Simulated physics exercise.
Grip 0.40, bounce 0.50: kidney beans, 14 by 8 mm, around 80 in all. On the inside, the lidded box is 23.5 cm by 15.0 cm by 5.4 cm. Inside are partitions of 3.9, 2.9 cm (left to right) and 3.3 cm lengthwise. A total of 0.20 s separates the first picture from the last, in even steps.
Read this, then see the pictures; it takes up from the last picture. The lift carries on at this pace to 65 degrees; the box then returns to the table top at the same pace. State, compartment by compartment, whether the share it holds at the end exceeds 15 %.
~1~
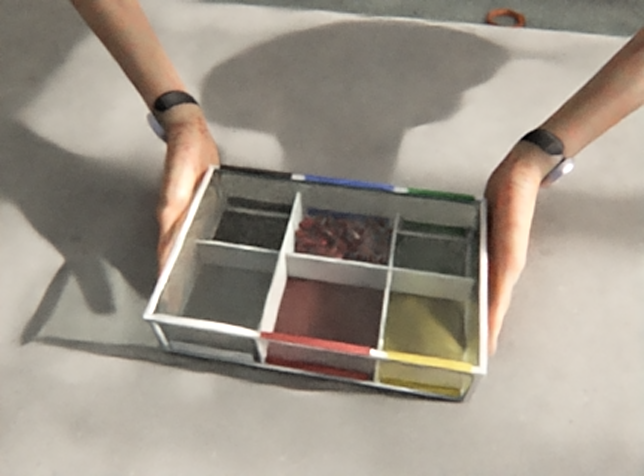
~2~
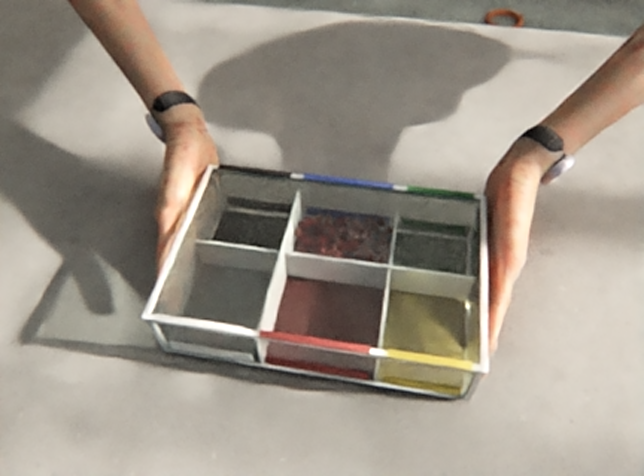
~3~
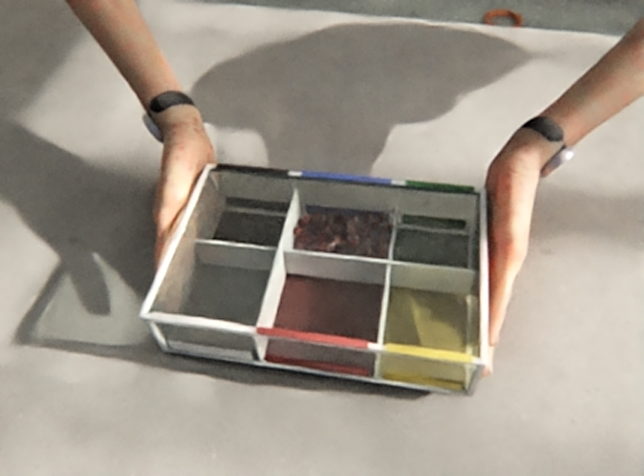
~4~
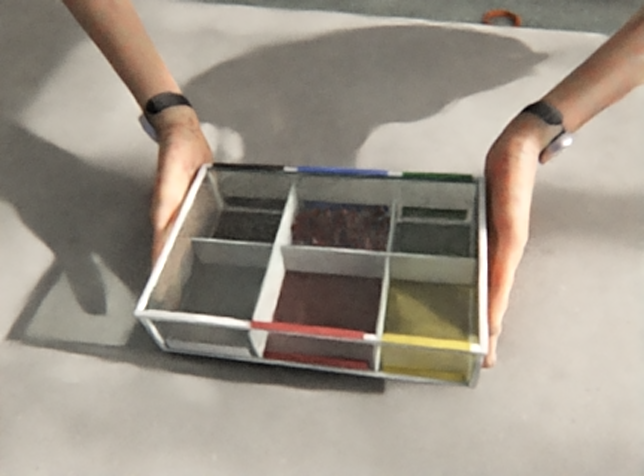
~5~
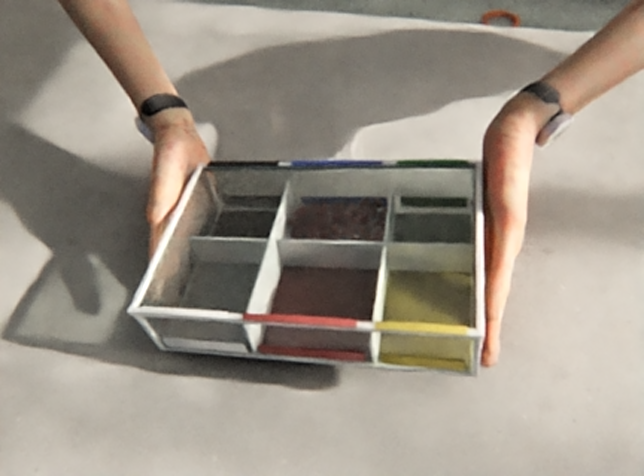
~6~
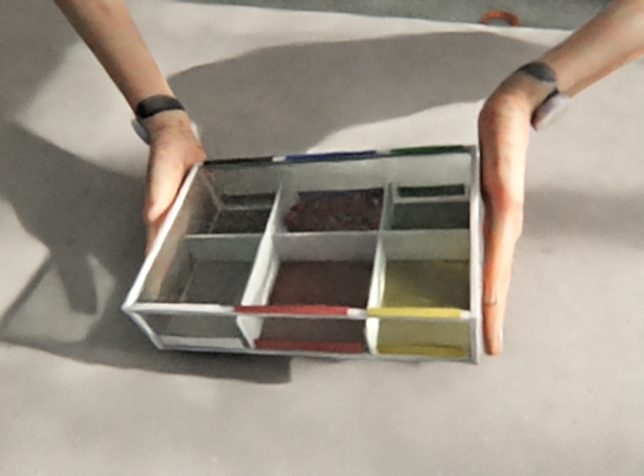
Red: Does not exceed; blue: Exceeds; green: Does not exceed; yellow: Does not exceed; white: Does not exceed; black: Does not exceed.
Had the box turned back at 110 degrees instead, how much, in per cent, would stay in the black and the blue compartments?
Black: 35; blue: 65 (per cent).
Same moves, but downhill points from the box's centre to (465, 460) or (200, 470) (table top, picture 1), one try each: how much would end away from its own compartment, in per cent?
I'd put it at roughly 10 per cent for the first tilt and roughly 10 per cent for the second.
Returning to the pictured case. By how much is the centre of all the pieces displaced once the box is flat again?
2.0 cm or thereabouts.
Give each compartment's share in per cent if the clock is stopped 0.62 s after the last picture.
Red 0, blue 100, green 0, yellow 0, white 0, black 0.
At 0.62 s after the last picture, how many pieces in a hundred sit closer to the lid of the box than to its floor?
About 10 %.
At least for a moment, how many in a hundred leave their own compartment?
About 0 %.
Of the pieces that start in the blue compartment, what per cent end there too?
Close to 100 in a hundred.
Then, 0.62 s after the last picture, tilt 65 degrees; blue 100 %.
Then, 1.04 s after the last picture, tilt 28 degrees; blue 100 %.
Then, 1.54 s after the last picture, tilt 0 degrees; blue 100 %.
In the end, red 0 %, blue 100 %, green 0 %, yellow 0 %, white 0 %, black 0 %.
